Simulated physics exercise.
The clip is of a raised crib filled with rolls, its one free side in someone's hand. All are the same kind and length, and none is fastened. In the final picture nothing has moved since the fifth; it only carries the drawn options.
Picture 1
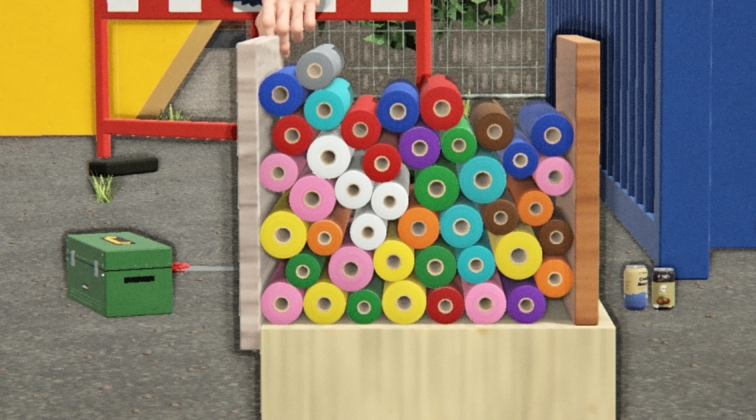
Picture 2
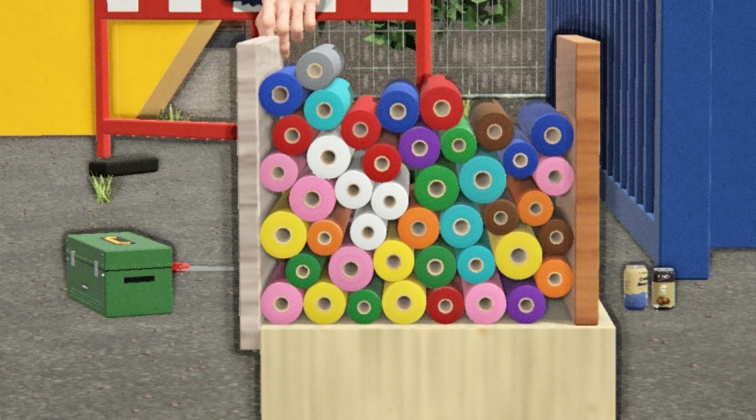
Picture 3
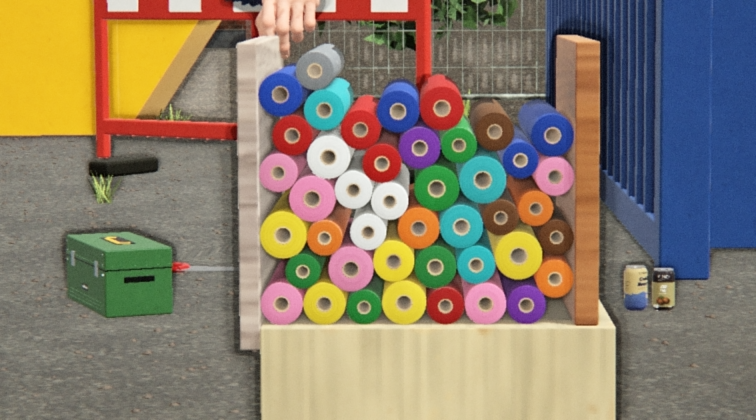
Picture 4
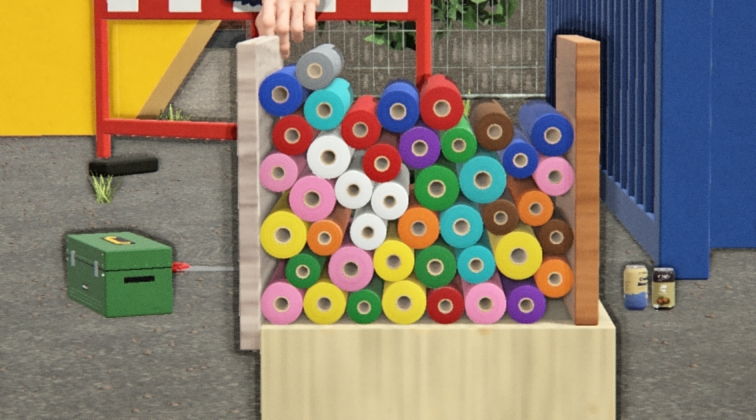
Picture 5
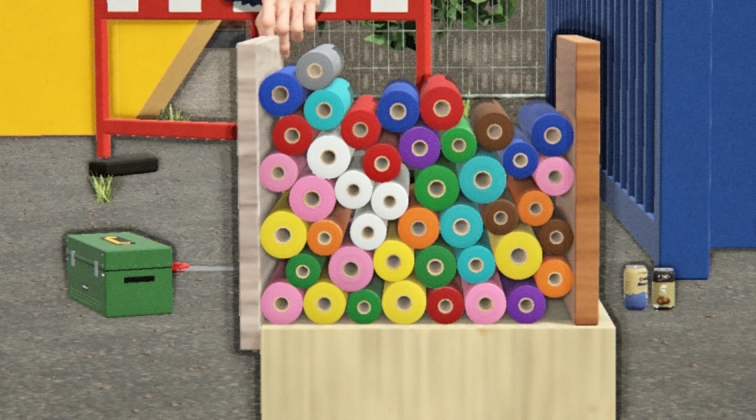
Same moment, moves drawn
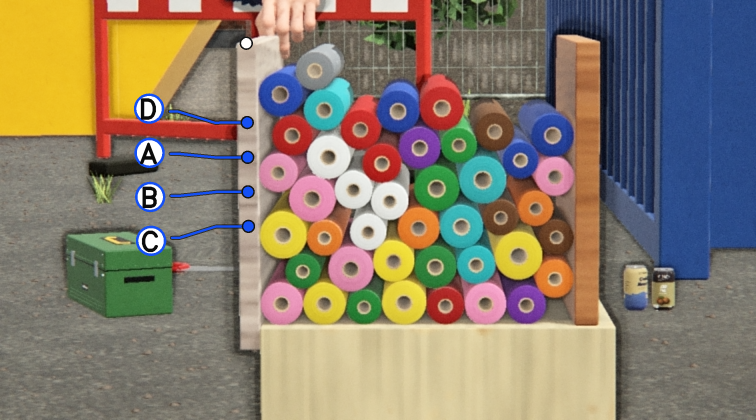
A stack of colourful rolls, seen end-on from straight in front, fills a wooden crib on a pale block outdoors on grey paving. Pink, yellow, green, white, blue and other rolls sit between a pale board at left and a brown one at right, with a green toolbox, red-and-white barrier, blue fence and two cans around them. A hand holds the left board's top, and nothing visibly moves, the camera included.
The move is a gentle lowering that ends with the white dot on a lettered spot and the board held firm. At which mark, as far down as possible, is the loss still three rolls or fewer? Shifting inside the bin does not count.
B is the limit.
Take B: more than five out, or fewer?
At B, fewer than five.
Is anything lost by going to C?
Yes, at C.
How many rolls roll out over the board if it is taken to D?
The count is none.
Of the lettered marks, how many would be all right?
Three of the four.
On the marked copy, A at (248, 157); B at (248, 192); C at (249, 227); D at (248, 122); the white dot at (247, 43).
Taking B. A third of the way, top of the board (258, 110).
Two thirds of the way, top of the board (259, 189).
When it is over, top of the board (259, 191), two out over the board.
As for the rest, A two out over the board; C more than three out over the board; D none out over the board.
